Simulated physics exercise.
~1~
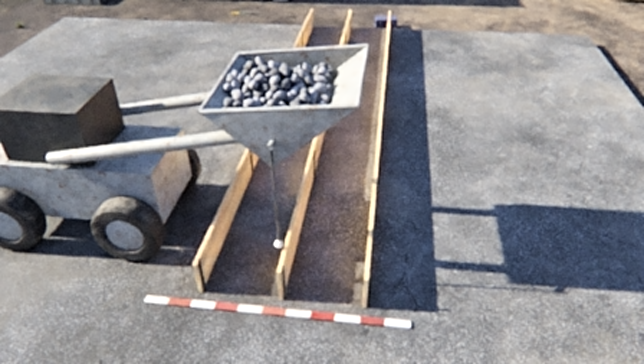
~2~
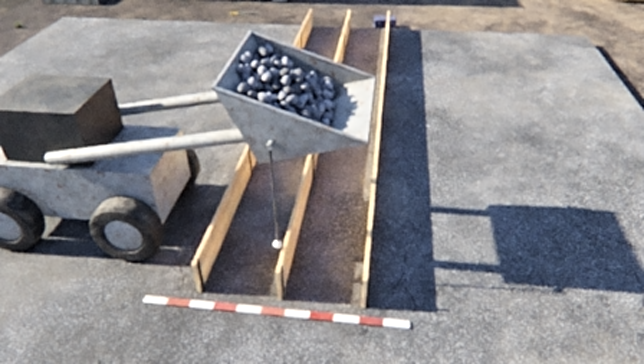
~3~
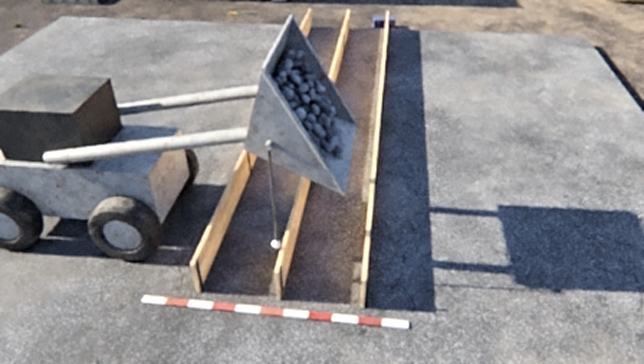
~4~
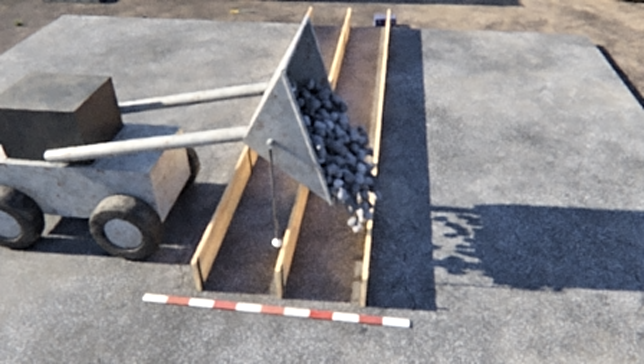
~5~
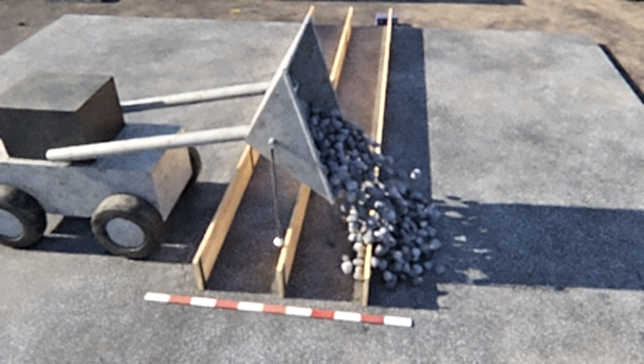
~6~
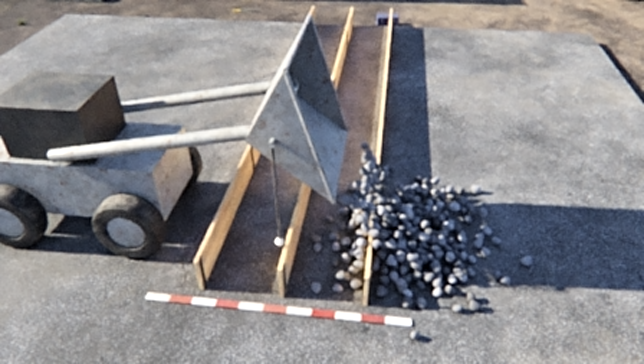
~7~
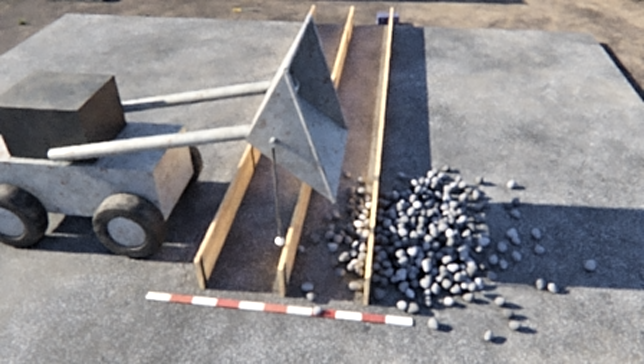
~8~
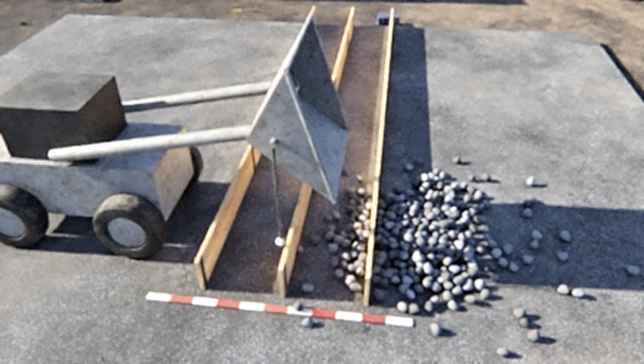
A loader tips its bucket, spilling grey cobbles that mostly scatter beyond the last plank.
